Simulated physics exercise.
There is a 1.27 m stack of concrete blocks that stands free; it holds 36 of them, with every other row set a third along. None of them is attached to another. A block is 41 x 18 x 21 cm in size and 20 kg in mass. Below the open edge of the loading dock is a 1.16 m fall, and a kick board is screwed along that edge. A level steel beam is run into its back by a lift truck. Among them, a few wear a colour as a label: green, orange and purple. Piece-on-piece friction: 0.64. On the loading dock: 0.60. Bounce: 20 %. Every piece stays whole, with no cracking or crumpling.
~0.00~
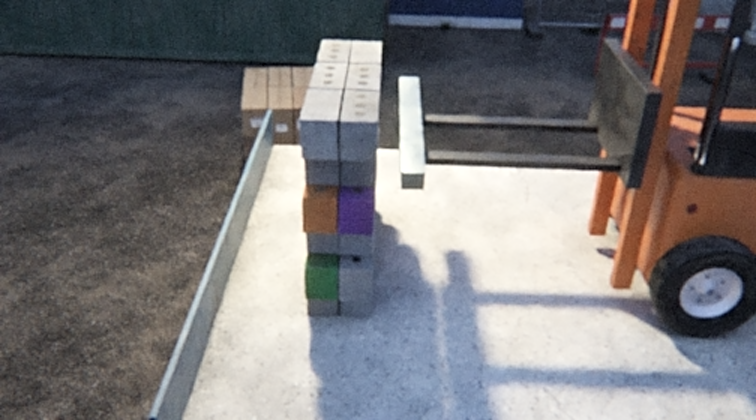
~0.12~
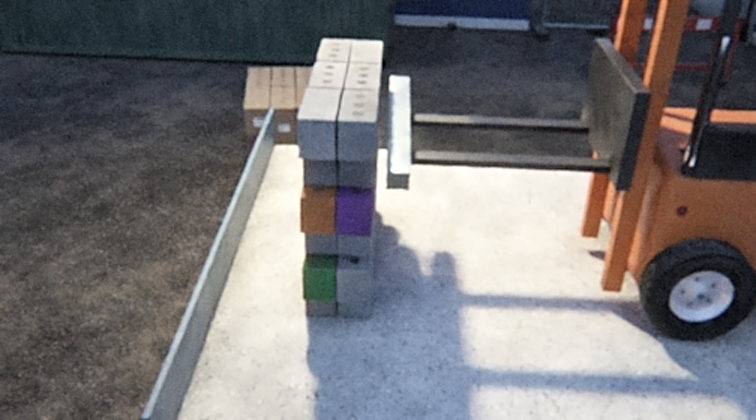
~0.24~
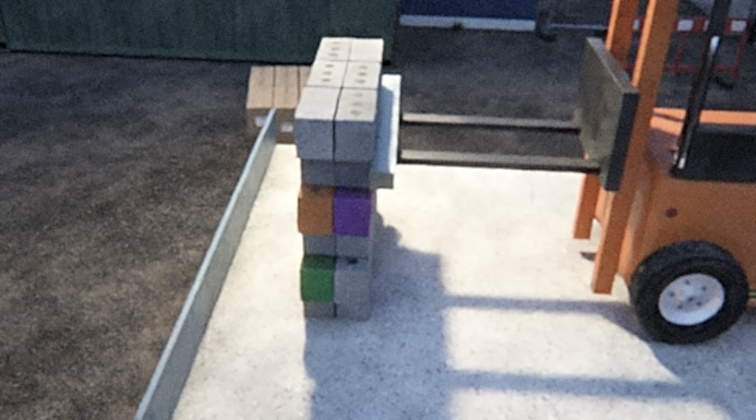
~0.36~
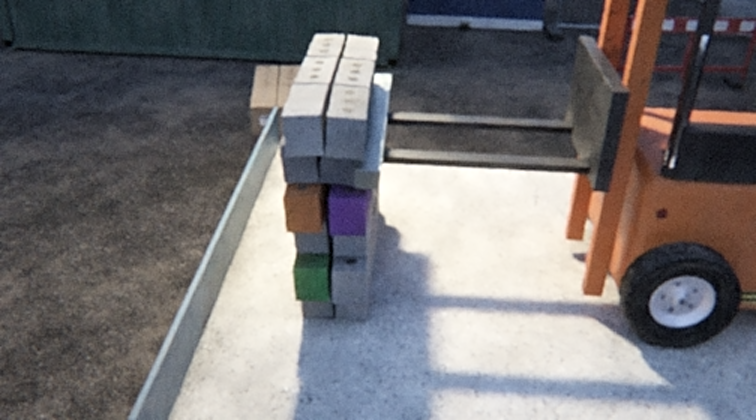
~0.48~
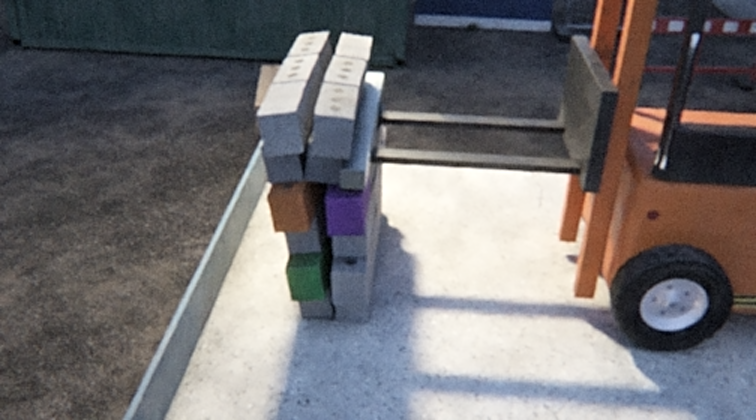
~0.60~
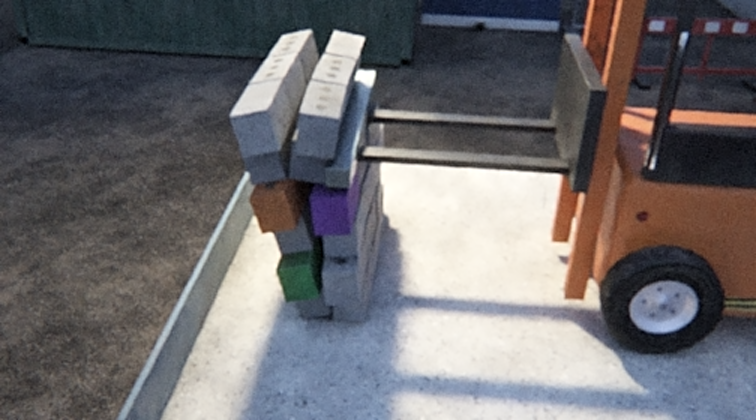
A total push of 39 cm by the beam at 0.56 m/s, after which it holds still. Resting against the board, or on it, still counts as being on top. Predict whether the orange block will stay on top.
Prediction: It will not.
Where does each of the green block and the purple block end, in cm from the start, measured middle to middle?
Result: Green at 40 cm, purple at 60 cm.
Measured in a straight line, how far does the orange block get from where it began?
I'd say close to 235 cm away from its start.
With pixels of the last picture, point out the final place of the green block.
About (249, 295).
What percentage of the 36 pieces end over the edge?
Share: Approx. 35 %.
Around 0.82 s, none of the 36 blocks over the edge, 35 disturbed; orange block tipped 27°; green block tipped 27°.
Around 1.12 s, none of the 36 blocks over the edge, 34 disturbed; orange block tipped 65°, 36 cm lower; green block tipped 56°, 9 cm lower.
Around 1.58 s, 10 of the 36 blocks over the edge; orange block upside down; green block on its side.
Finally (2.1 s), 13 of the 36 blocks over the edge; orange block upside down; purple block on its side; green block on its side. Seen by the last camera, middles, purple block near (269, 276).
